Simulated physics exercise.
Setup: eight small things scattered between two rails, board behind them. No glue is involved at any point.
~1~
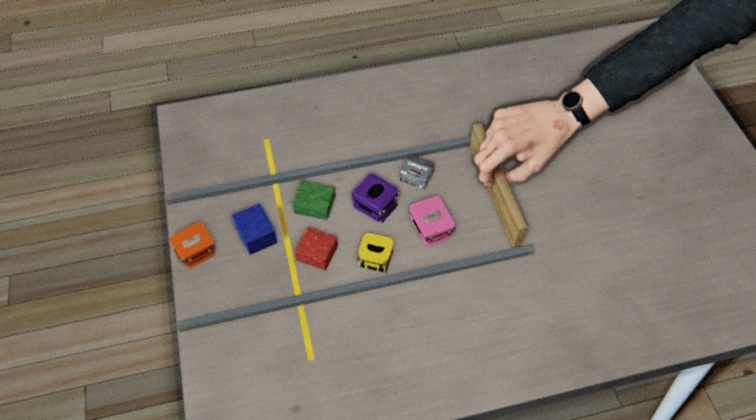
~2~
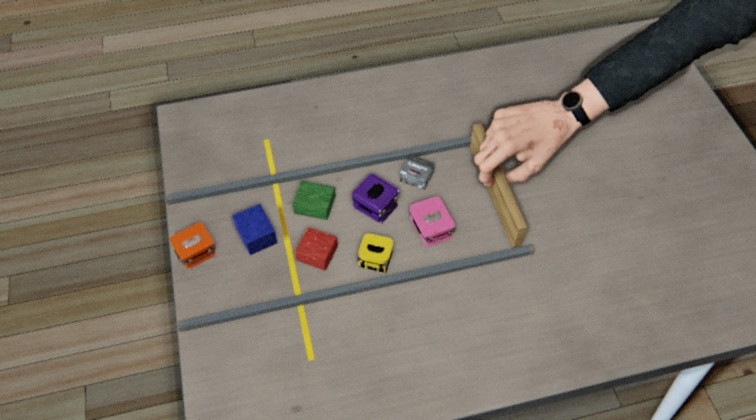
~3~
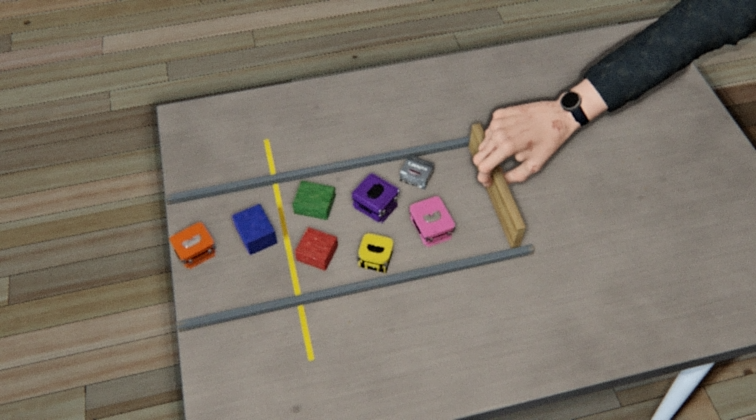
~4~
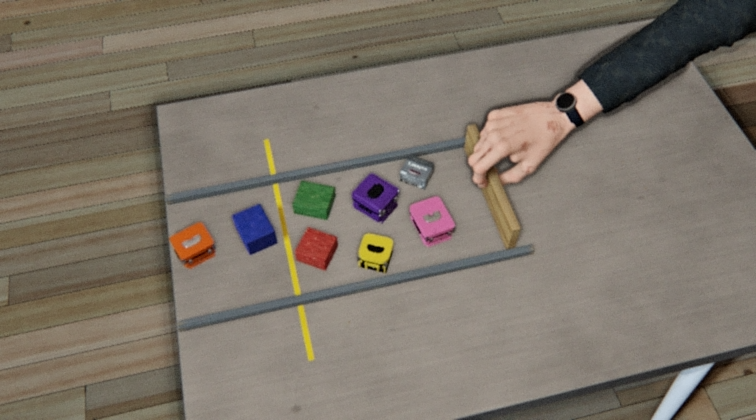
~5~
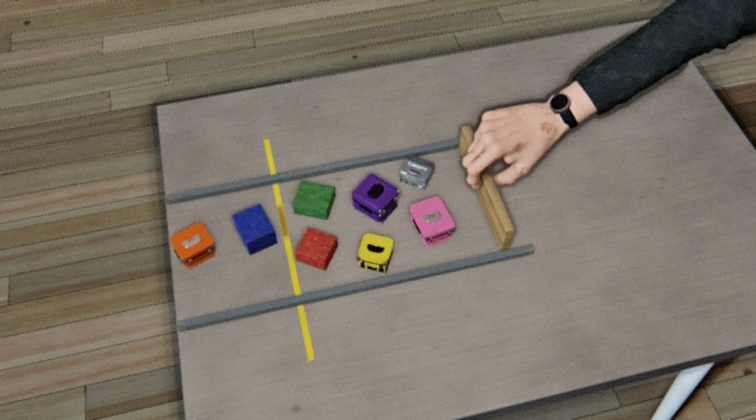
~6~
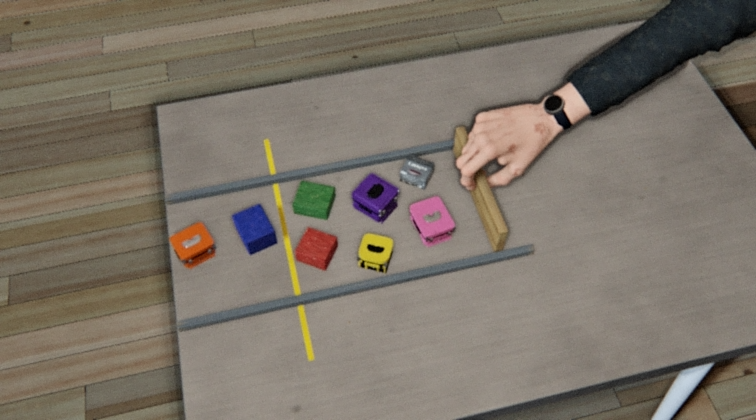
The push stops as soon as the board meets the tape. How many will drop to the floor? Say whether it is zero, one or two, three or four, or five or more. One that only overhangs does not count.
It is zero.
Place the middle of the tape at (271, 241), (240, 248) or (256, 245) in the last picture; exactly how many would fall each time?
Per try: 0; 1; 1.
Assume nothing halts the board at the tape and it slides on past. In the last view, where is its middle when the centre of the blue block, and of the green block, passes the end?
Near (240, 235), then near (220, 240).
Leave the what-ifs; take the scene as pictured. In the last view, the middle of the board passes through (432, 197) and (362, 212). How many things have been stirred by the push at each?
The first count is 2, and then it's 6.
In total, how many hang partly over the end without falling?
1.
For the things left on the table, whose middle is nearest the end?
Result: Orange case.
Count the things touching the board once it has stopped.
2 in contact.
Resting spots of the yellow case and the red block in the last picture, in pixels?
The yellow case settles near (247, 289); as for the red block, near (237, 265).
A little later, none off yet; orange case at rest near (194, 246); blue block at rest near (255, 229); red block at rest near (317, 249).
When it is over, the number that fall off is zero.
